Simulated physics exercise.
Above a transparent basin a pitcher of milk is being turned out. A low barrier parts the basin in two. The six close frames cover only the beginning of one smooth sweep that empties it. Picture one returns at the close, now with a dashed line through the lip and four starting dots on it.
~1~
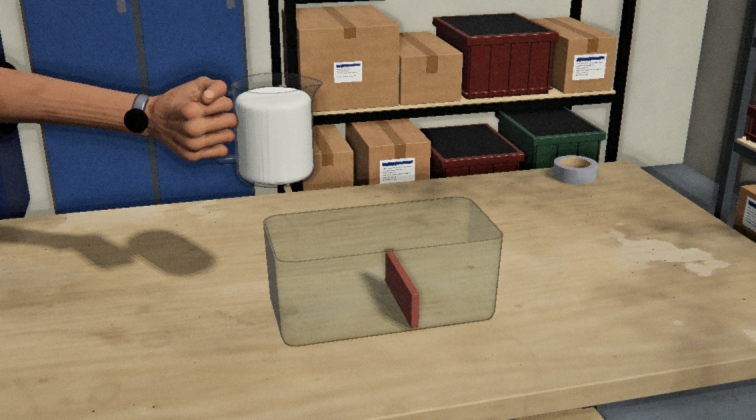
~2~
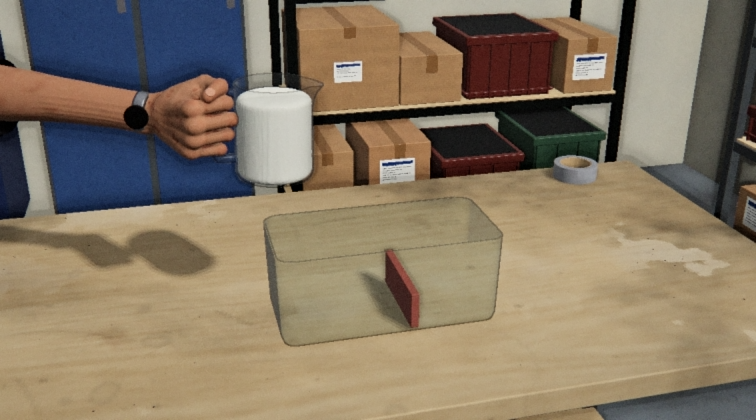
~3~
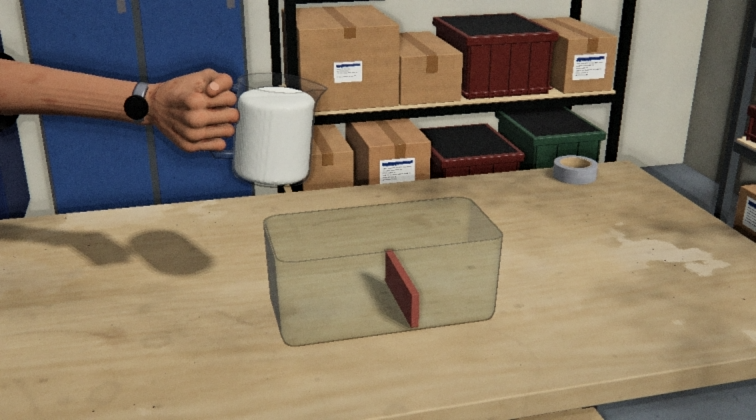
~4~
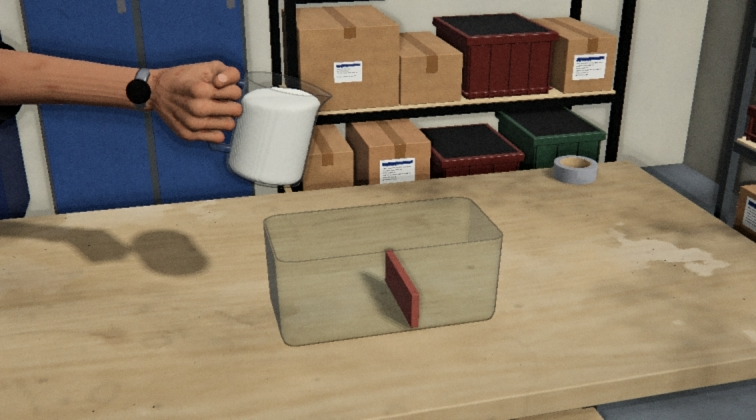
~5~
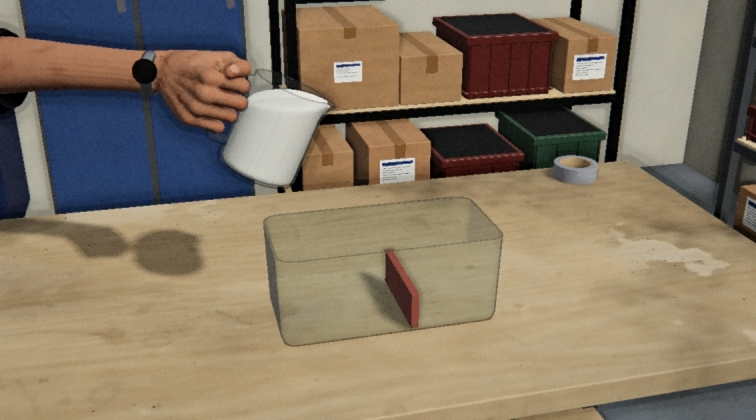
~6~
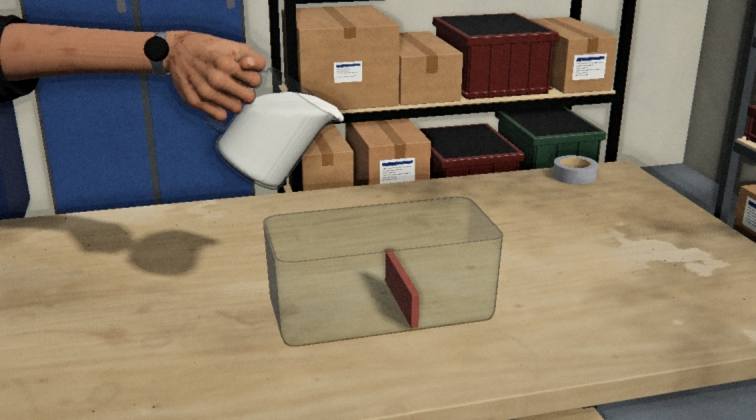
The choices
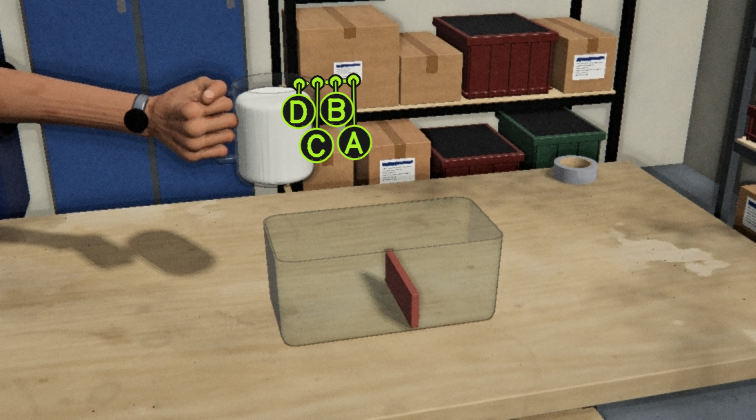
At first, a hand holds a clear pitcher of milk upright above a transparent basin split by a low red barrier, on a wooden table. The hand then tilts the pitcher gradually to the right, its lip lowering, until the milk reaches the lip and just begins to pass over it.
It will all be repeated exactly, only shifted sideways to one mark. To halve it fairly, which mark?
Place A does it best.
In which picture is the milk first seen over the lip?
Picture 6.
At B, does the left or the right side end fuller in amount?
The left side.
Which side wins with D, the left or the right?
More ends on the left.
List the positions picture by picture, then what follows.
Upright, lip at (321, 82); basin from (281, 344) to (494, 315); top of the wall at (402, 271); nothing has left yet, in the first picture.
Upright, lip at (322, 83); nothing has left yet, in the second picture.
Tipped about 7°, lip at (326, 88); nothing has left yet, in the third picture.
Tipped about 15°, lip at (331, 95); nothing has left yet, in the fourth picture.
Tipped about 25°, lip at (335, 105); nothing has left yet, in the fifth picture.
Tipped about 38°, lip at (338, 118); milk is over the lip, down to (338, 118), in the sixth picture.
On the marked copy, A at (353, 80); B at (335, 81); C at (317, 82); D at (299, 84).
With A, about 40 % ends left of the wall and 59 % right of it.
With B, about 76 % ends left of the wall and 21 % right of it; 4 % is lost outside.
With C, about 92 % ends left of the wall and 3 % right of it; 4 % is lost outside.
With D, about 93 % ends left of the wall and 4 % right of it.
